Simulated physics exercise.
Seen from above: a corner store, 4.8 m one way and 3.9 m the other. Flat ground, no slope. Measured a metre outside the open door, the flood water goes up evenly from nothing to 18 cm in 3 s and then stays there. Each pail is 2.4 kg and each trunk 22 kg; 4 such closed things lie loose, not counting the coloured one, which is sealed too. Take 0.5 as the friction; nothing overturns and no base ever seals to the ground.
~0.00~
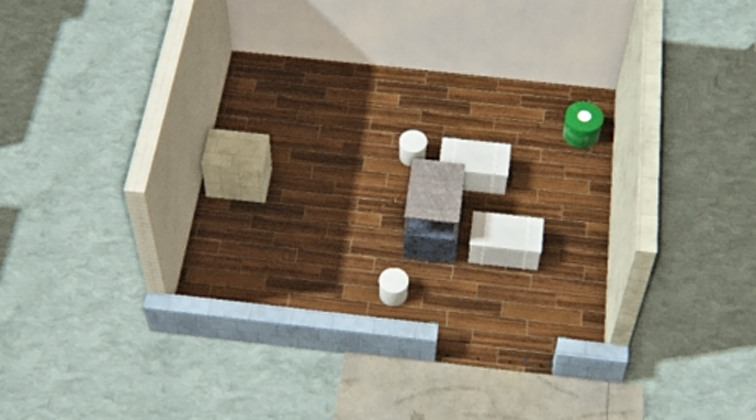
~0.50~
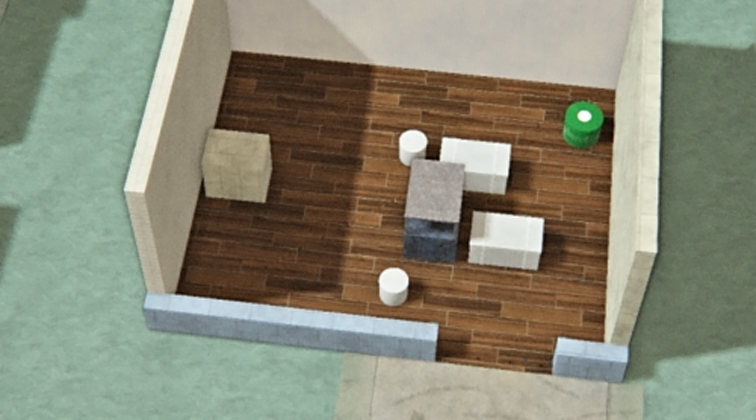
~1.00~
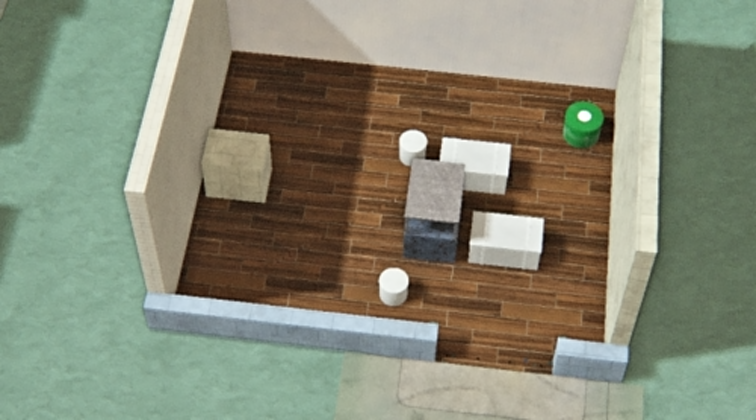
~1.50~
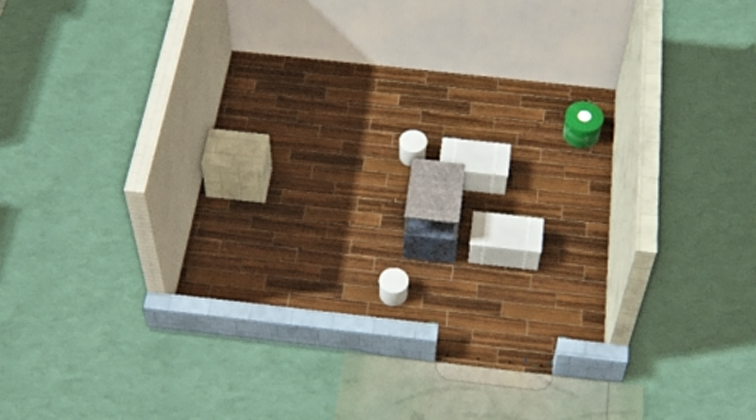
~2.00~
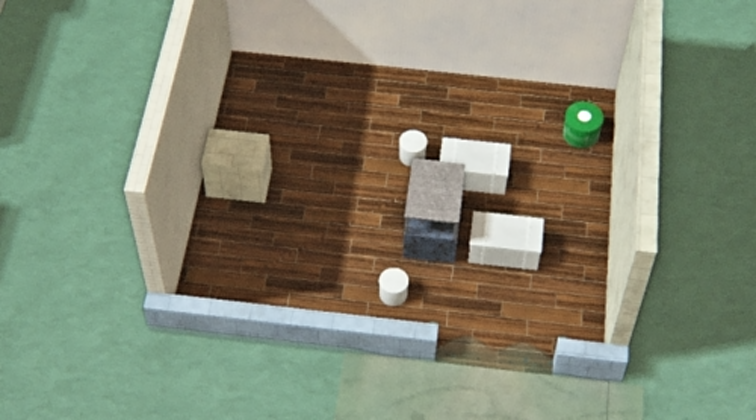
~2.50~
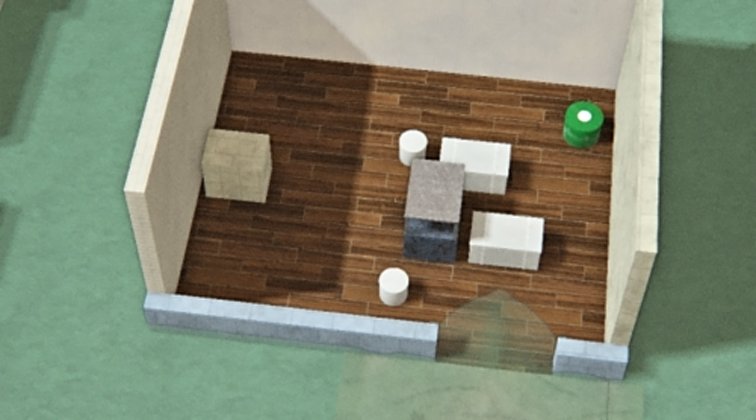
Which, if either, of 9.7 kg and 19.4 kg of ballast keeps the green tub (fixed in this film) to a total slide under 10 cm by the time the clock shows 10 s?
No mass offered succeeds.
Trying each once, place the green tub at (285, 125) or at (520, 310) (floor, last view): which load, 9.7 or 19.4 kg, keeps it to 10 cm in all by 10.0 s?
One by one: The small mass suffices; neither mass suffices.
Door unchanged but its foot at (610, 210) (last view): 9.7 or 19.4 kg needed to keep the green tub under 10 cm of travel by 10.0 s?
Result: The lesser mass is plenty.
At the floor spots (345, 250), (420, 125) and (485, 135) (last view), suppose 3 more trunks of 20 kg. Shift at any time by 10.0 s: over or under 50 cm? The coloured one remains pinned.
In turn: Less, over, over.
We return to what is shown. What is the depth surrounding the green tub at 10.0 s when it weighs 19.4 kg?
Depth: Approx. 12 cm.
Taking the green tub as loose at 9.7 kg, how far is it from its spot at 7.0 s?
Shift: Roughly 80 cm.
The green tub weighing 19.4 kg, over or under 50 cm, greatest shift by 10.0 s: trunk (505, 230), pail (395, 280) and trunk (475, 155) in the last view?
Reading the three in turn gives surpassed, not surpassed and surpassed.
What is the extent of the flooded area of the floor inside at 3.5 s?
About 2.5 m2.
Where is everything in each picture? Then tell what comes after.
In the first frame, the green tub at (585, 116) rests on the ground; 0.0 m2 under water; 0 of 5 have shifted.
In the second frame, the green tub at (585, 116), on the bottom; water covers 0.0 m2; 0 of 5 have shifted.
In the third frame, the green tub at (585, 116), on the bottom; water covers 0.0 m2; 0 of 5 have shifted.
In the fourth frame, the green tub at (585, 116), on the bottom; 0.0 m2 under water; 0 of 5 have shifted.
In the fifth frame, the green tub at (585, 116), on the bottom; 0.1 m2 under water; 0 of 5 have shifted.
In the sixth frame, the green tub at (585, 116), on the bottom; 0.7 m2 under water; 0 of 5 have shifted.
After 3.5 s the green tub would be 0 cm from its start with 9.7 kg and 0 cm from its start with 19.4 kg; 0 cm of water round it then.
After 4.5 s the green tub would be 0 cm from its start with 9.7 kg and 0 cm from its start with 19.4 kg; 0 cm of water round it then.
After 7.0 s the green tub would be 85 cm from its start with 9.7 kg and 39 cm from its start with 19.4 kg; 10 cm of water round it then.
After 10.0 s the green tub would be 267 cm from its start with 9.7 kg and 54 cm from its start with 19.4 kg; 12 cm of water round it then.
